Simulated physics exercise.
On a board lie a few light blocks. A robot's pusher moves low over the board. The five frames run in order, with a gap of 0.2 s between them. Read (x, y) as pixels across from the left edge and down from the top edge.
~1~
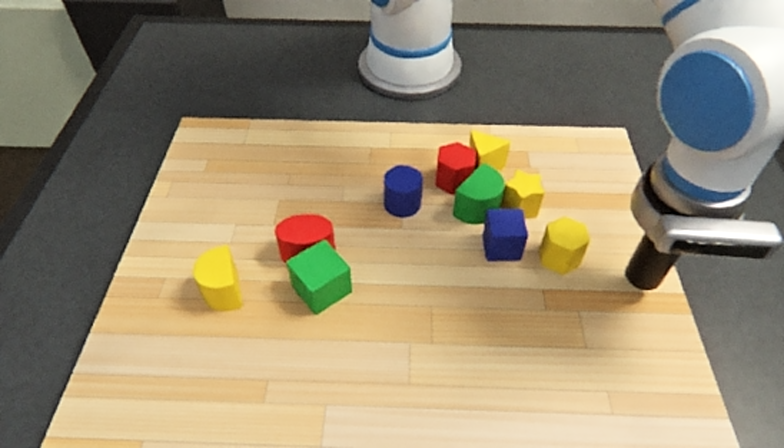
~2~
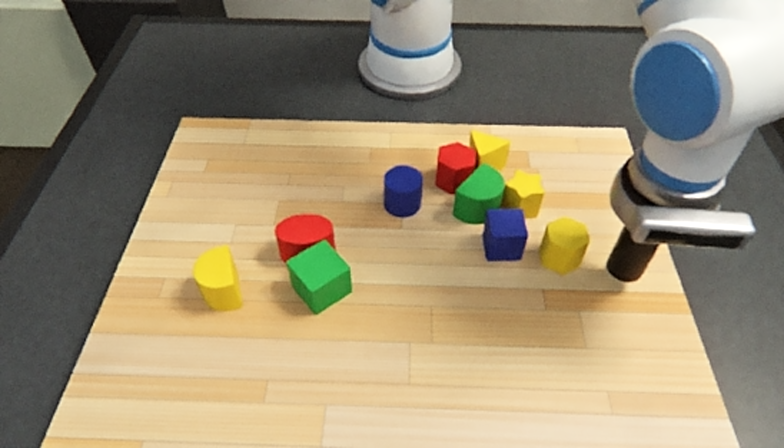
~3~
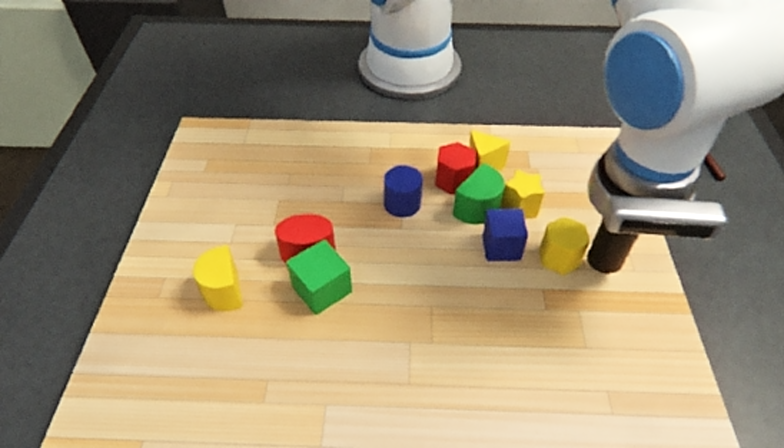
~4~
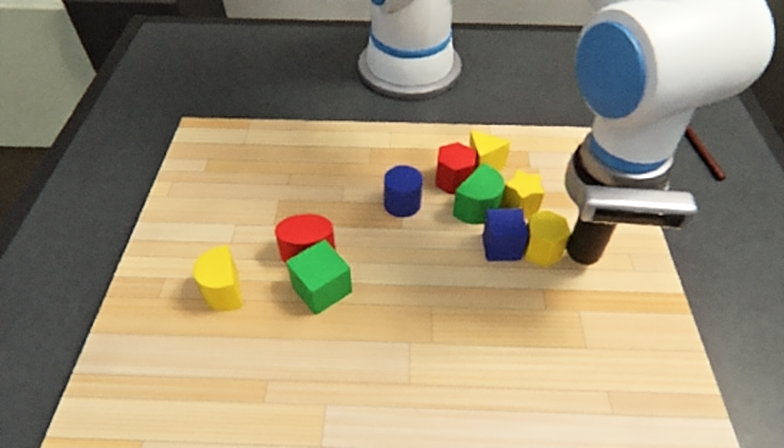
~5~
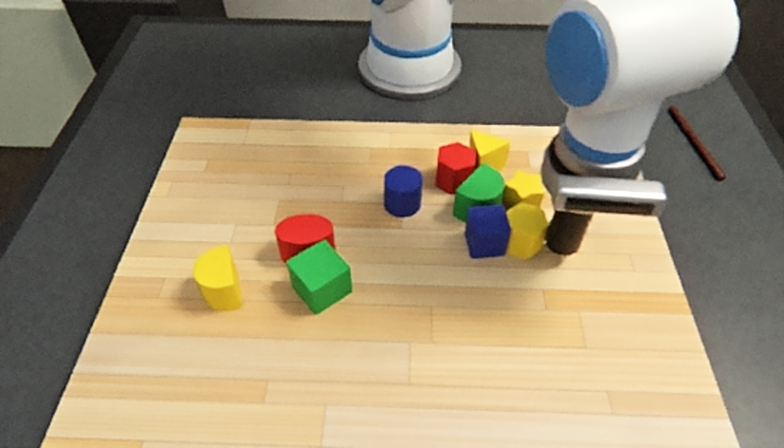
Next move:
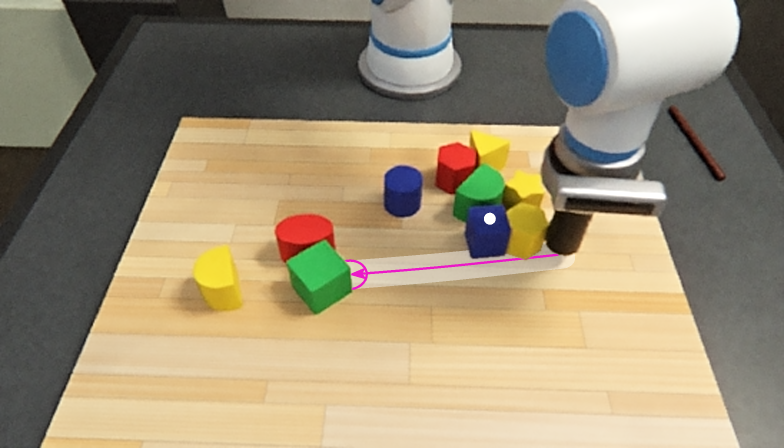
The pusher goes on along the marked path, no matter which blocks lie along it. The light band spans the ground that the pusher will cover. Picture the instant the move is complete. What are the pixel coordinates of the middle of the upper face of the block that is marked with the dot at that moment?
The block that is marked with the dot ends near (412, 188).
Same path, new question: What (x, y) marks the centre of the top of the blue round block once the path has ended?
The answer is (394, 163).
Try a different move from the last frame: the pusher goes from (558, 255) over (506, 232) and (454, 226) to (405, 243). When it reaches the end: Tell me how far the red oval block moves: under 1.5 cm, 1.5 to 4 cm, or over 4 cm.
Range: Under 1.5 cm.
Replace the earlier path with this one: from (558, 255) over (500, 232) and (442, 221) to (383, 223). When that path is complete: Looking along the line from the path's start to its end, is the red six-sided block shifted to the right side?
Answer: Yes.
The drawn path runs from (558, 255) directly to (349, 275); the dot is on the blue square piece.
The first path, step by step. One third of the way, pusher at (492, 250); blue square piece at (431, 202), turned 35° clockwise; yellow six-sided block at (463, 217), turned 35° clockwise.
Two thirds of the way, pusher at (420, 257); blue round block at (394, 163); blue square piece at (412, 188), turned 90° clockwise; yellow six-sided block at (413, 216), turned 95° clockwise.
At the end, pusher at (348, 263); red oval block not moved; green square piece at (308, 267); blue round block at (394, 163); blue square piece at (412, 188), turned 90° clockwise; yellow six-sided block at (413, 216), turned 95° clockwise.
